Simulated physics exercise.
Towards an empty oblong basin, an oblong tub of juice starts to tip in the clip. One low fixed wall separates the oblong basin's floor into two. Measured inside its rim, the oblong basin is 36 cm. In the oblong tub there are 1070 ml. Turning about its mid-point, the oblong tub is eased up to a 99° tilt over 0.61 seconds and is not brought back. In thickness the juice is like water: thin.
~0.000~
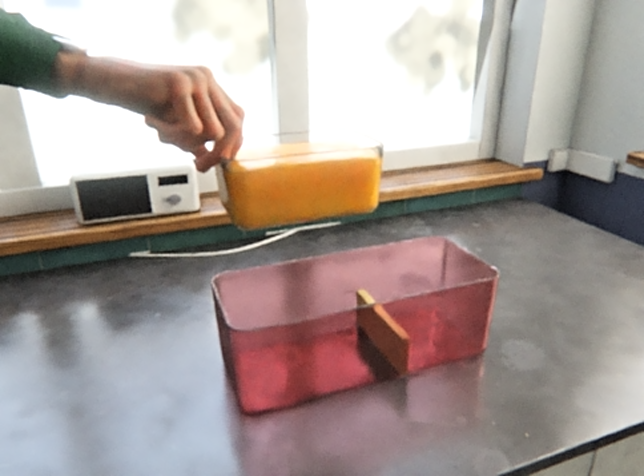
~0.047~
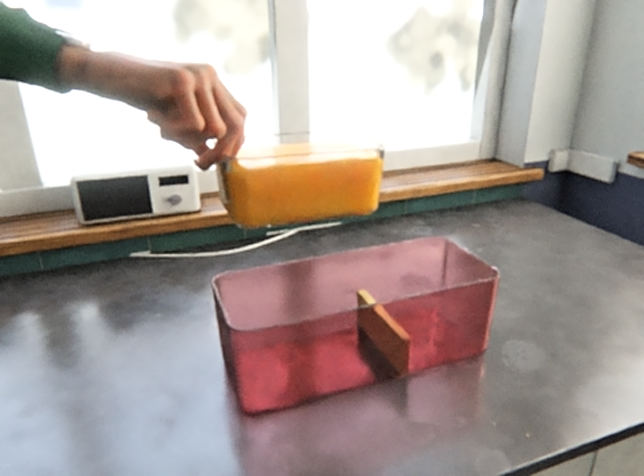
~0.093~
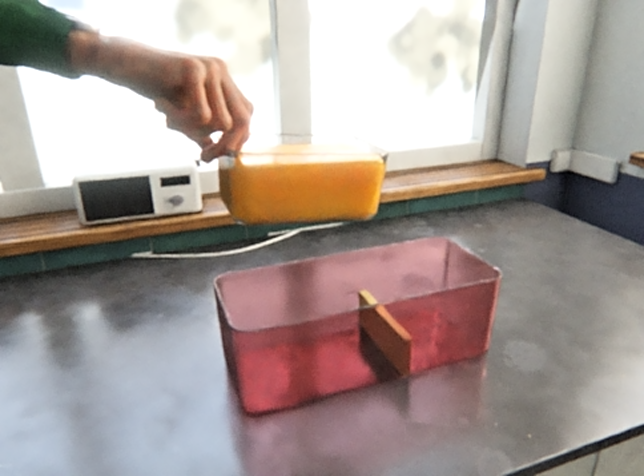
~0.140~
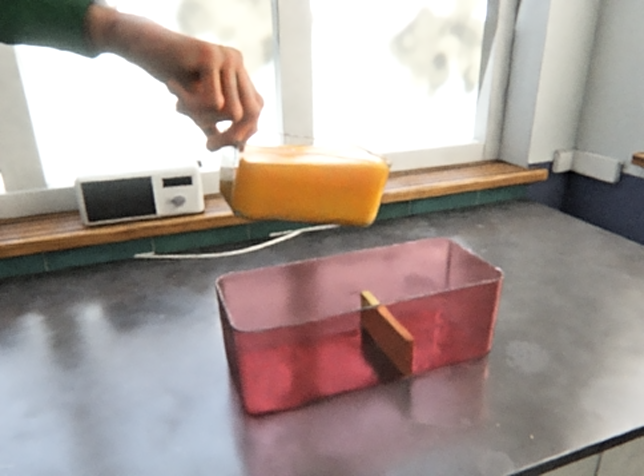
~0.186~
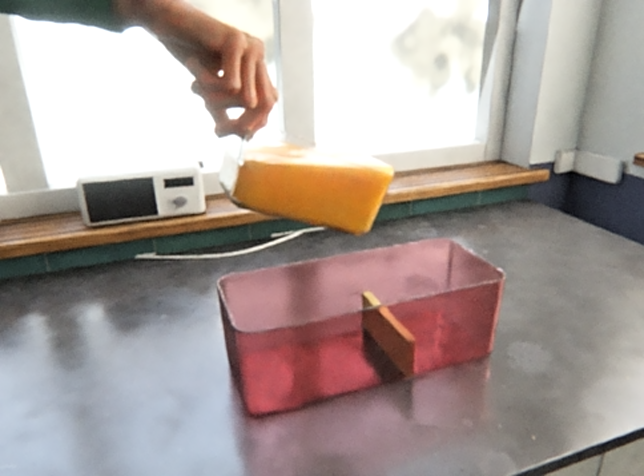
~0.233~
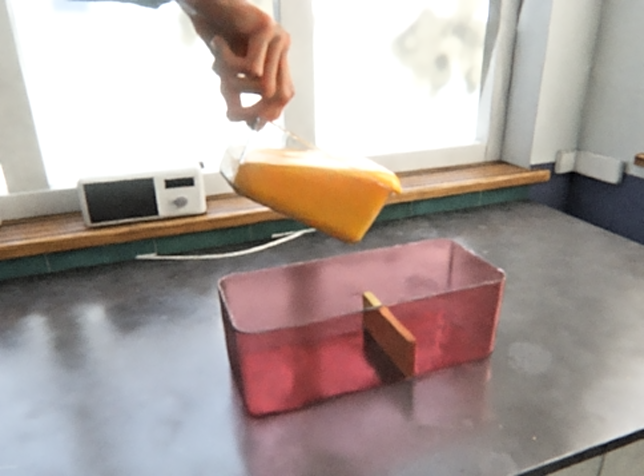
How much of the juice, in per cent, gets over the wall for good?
58 %.
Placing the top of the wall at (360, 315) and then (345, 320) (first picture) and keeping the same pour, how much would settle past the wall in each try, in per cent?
Result: 70 per cent, then 75 per cent.
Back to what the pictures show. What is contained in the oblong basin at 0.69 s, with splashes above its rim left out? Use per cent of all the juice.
It works out near 74 per cent.
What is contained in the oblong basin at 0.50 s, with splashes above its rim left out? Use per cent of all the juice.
Roughly 36 percent.
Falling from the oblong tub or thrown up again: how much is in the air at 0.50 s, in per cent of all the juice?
Some 44 % is the figure.
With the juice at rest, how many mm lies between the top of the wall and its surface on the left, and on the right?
Left 44 mm, right 22 mm.
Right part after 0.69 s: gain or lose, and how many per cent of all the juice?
A gain, roughly 1 percent.
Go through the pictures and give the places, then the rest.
In the first picture, tilt 0°; pouring edge (367, 138); surface from (220, 160) to (363, 146); the oblong basin's rim runs from (220, 303) to (471, 255); the wall's top is at (381, 313).
In the second picture, tilt 1°; pouring edge (368, 140); surface from (221, 160) to (364, 147).
In the third picture, tilt 6°; pouring edge (371, 146); surface from (225, 158) to (367, 150).
In the fourth picture, tilt 12°; pouring edge (375, 155); surface from (229, 156) to (371, 153).
In the fifth picture, tilt 21°; pouring edge (377, 167); surface from (231, 156) to (376, 162); 1 per cent is over the edge.
In the sixth picture, tilt 32°; pouring edge (376, 182); surface from (233, 155) to (369, 169); 6 per cent is over the edge.
By 0.50 s the tilt is 91° and 19 per cent is still to pour, 0 is left of the wall and 35 right of it.
By 0.69 s the tilt is 99° and 3 per cent is still to pour, 17 is left of the wall and 57 right of it.
By 0.89 s the tilt is 99° and 1 per cent is still to pour, 25 is left of the wall and 63 right of it.
By 1.11 s the tilt is 99° and 0 per cent is still to pour, 31 is left of the wall and 58 right of it.
At rest 32 per cent lies left of the wall, 58 right of it and 10 outside.
